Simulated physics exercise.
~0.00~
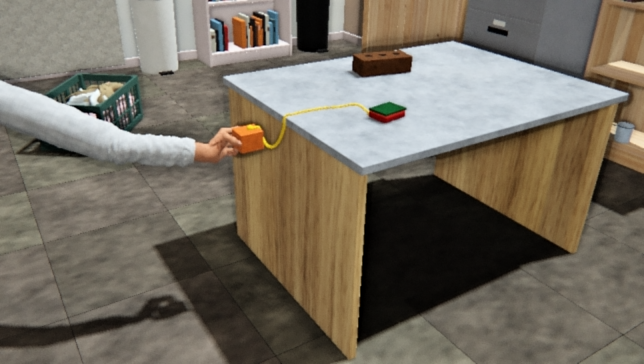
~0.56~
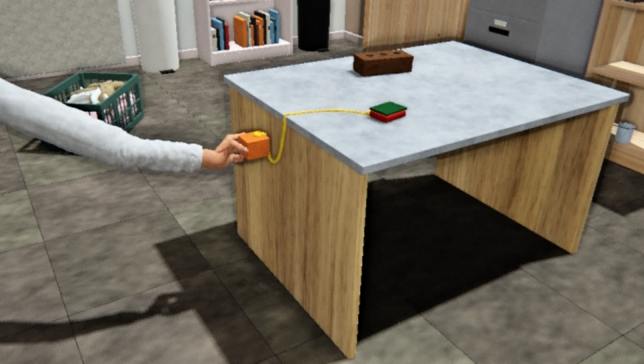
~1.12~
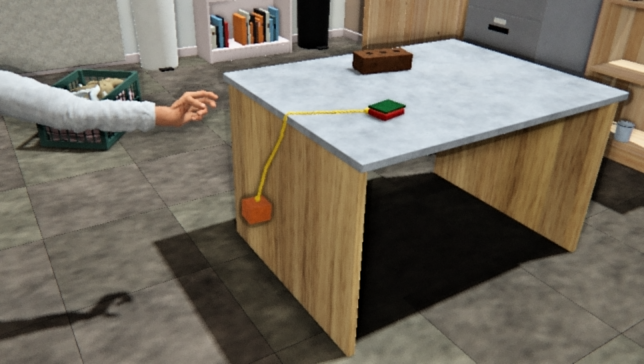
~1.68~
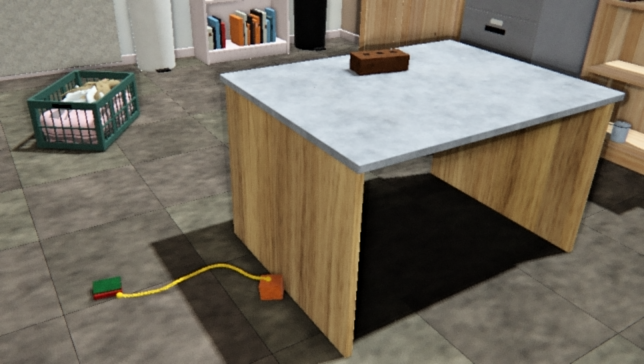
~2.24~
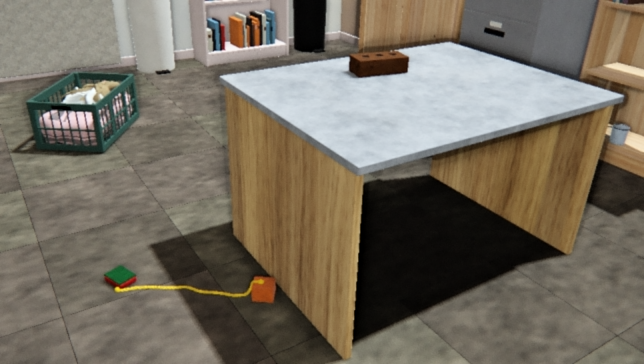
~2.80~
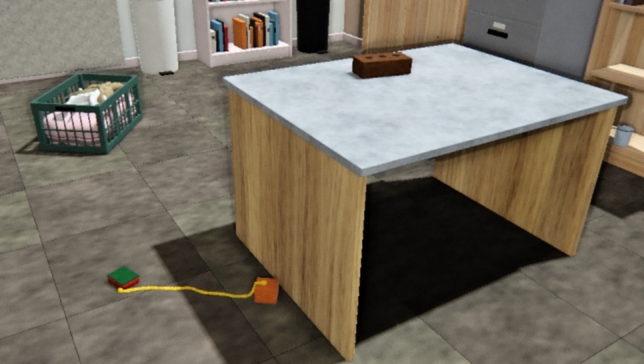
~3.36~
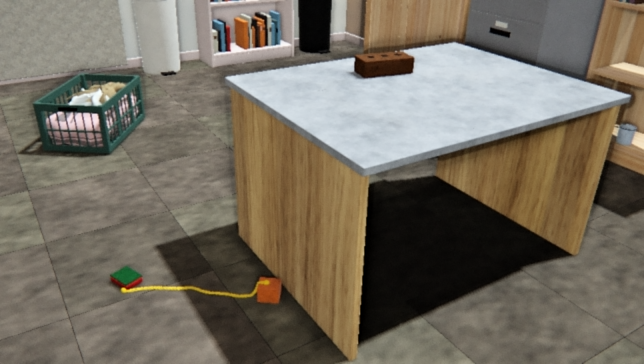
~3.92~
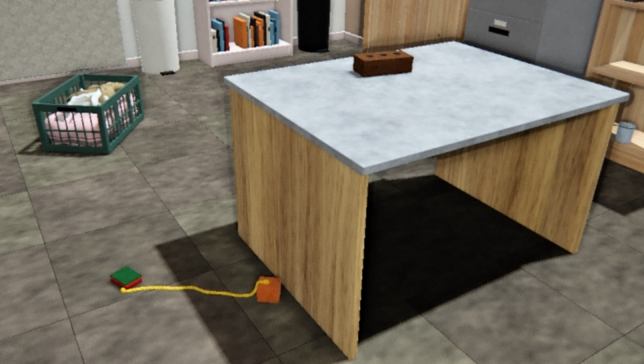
An orange block released past a desk's edge drops, dragging a corded sponge to the floor.
